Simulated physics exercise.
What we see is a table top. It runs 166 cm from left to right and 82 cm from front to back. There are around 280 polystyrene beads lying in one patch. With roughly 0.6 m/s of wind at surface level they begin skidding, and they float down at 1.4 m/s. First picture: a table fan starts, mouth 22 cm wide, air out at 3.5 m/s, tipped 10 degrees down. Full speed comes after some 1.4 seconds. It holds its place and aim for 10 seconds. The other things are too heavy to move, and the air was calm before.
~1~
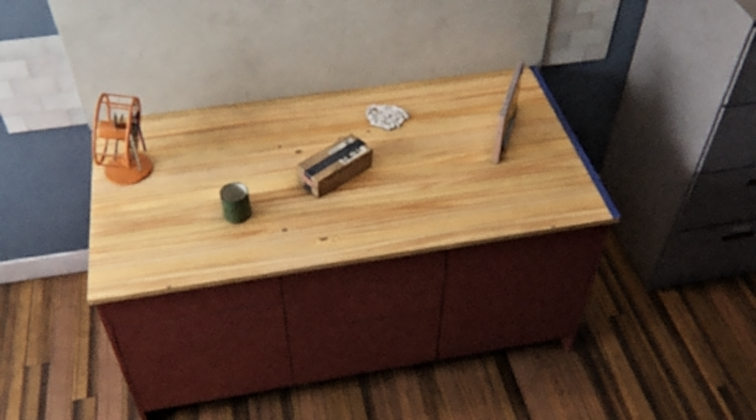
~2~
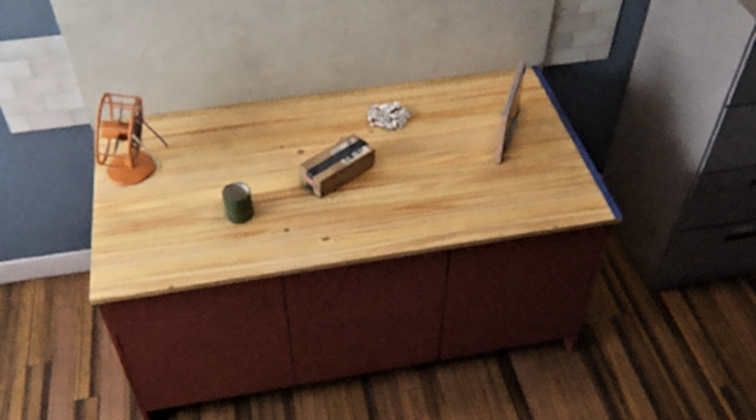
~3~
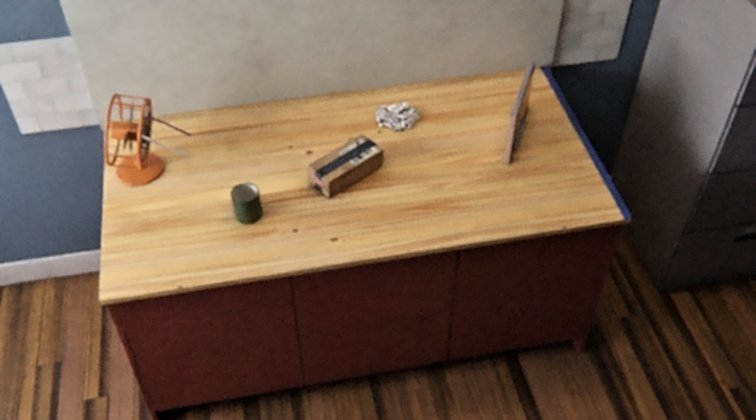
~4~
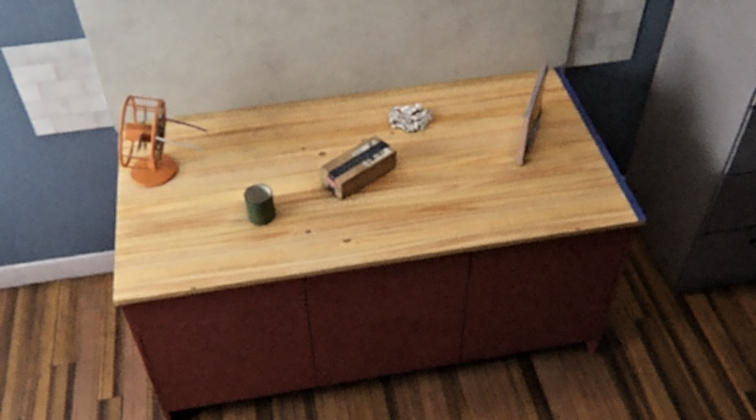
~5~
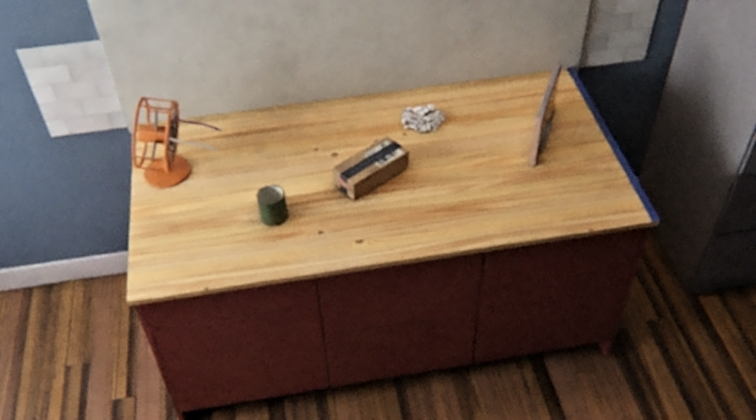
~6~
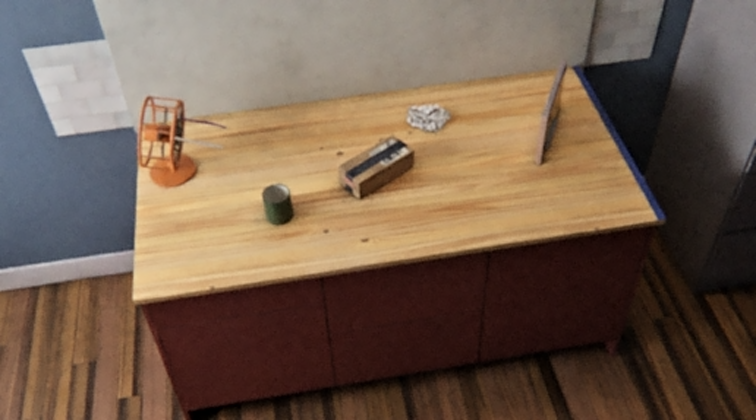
On a wooden table top with a blue right edge, an orange fan stands at the left, with a green can, a box, a small patch of white beads and an upright laptop to its right. The fan's blades turn while the view drifts slightly, and the beads and other objects stay put.
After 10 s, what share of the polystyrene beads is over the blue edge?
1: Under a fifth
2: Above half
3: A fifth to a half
Option 2: Above half.
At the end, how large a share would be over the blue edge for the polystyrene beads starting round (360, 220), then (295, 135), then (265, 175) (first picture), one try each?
Results, one try each: 15 %, 100 %, 30 %.
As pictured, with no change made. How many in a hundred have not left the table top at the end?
Near 1 %.
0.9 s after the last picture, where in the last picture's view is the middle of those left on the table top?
Centre point: About (521, 102) px.
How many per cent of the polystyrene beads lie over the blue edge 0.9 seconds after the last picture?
About 50 per cent.
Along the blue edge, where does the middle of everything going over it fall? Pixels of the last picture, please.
At roughly pixel (587, 80).
Then, 0.9 s after the last picture, 54 % are over the blue edge; the middle of those still in play is near (527, 92); 14 % have settled or left.
Then, 2.1 s after the last picture, 90 % are over the blue edge; 88 % have settled or left.
Then, 4.4 s after the last picture, 96 % are over the blue edge; 96 % have settled or left.
Then, 8.9 s after the last picture, at the end, 99 % are over the blue edge.
